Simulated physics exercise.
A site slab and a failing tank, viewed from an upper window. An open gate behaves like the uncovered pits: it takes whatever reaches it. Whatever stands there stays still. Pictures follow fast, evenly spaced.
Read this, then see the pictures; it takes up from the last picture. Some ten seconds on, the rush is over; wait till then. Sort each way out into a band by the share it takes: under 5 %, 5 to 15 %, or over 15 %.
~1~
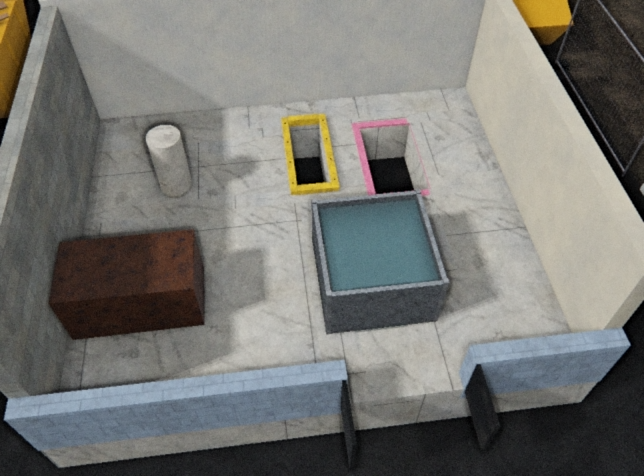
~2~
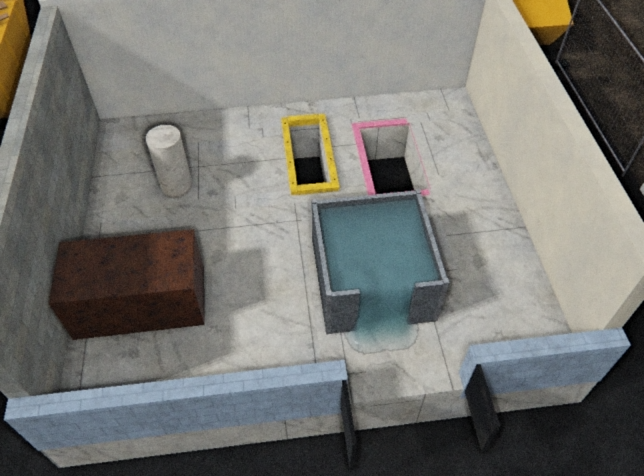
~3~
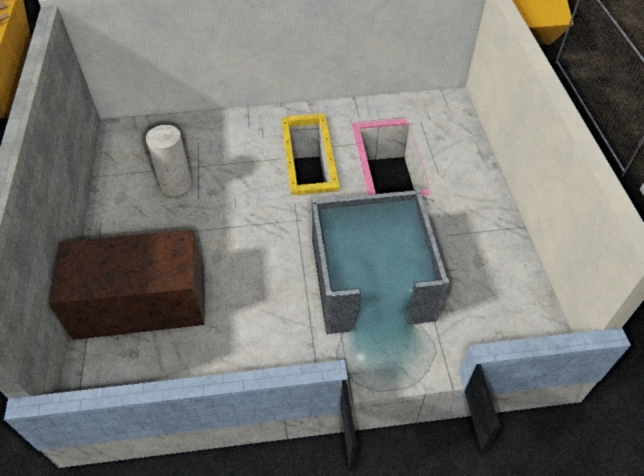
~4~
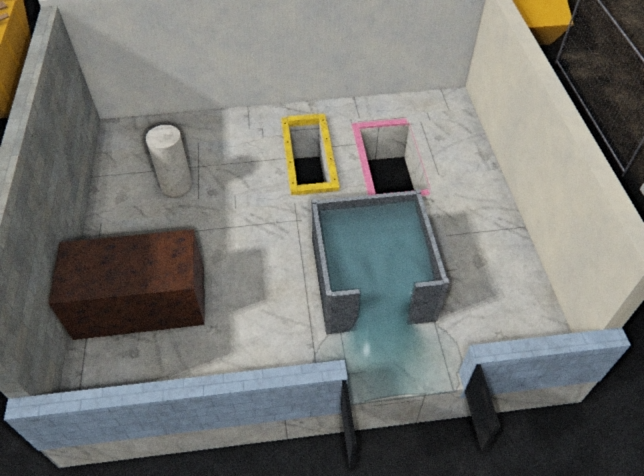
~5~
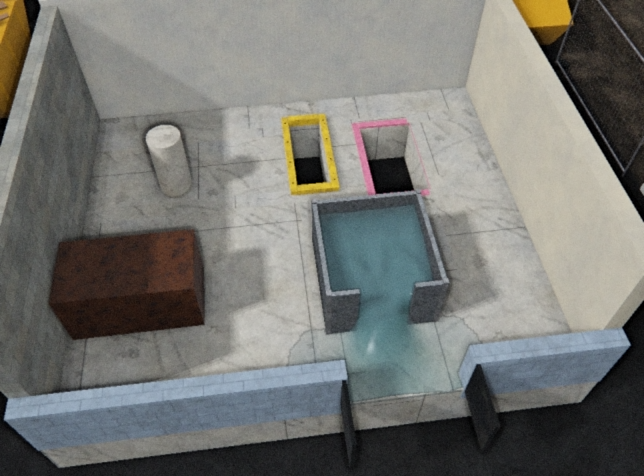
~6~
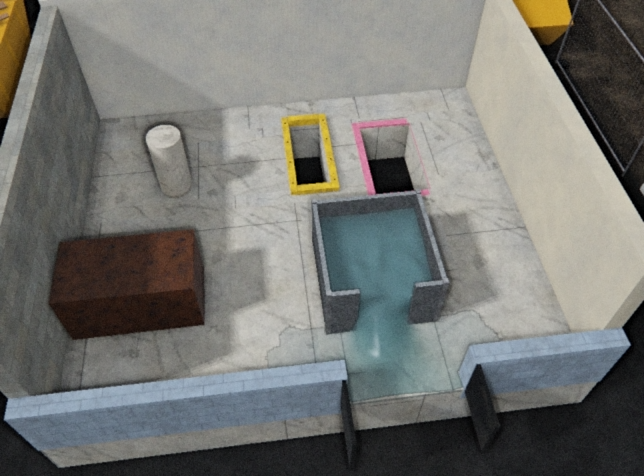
Shares: The gate takes over 15 %; the yellow pit takes under 5 %; the pink pit takes under 5 %.
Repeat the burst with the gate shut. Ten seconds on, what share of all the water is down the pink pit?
Percent into pink: 20.
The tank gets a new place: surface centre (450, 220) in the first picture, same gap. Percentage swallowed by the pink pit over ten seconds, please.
Pink: About 12 %.
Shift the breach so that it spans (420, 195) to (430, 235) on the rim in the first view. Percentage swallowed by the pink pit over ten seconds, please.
Share recorded - pink: 25 %.
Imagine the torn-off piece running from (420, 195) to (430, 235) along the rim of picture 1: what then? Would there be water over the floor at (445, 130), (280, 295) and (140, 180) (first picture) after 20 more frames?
Well, the first is hit by the spill, the next missed by the spill, the last missed by the spill.
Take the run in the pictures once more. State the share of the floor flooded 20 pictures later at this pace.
By my count, 20 percent.
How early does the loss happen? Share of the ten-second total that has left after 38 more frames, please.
By then, close to 90 % of it.
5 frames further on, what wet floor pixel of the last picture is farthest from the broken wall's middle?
The wet edge reaches furthest near (116, 414).
A moment on, water covers 10 % of the floor; the gate 28 %, the yellow pit 0 %, the pink pit 0 %.
Next, water covers 20 % of the floor; the gate 43 %, the yellow pit 0 %, the pink pit 0 %.
Then, water covers 20 % of the floor; the gate 57 %, the yellow pit 0 %, the pink pit 0 %.
Later, water covers 15 % of the floor; the gate 69 %, the yellow pit 0 %, the pink pit 0 %.
In the end, water covers 20 % of the floor; the gate 77 %, the yellow pit 0 %, the pink pit 1 %.
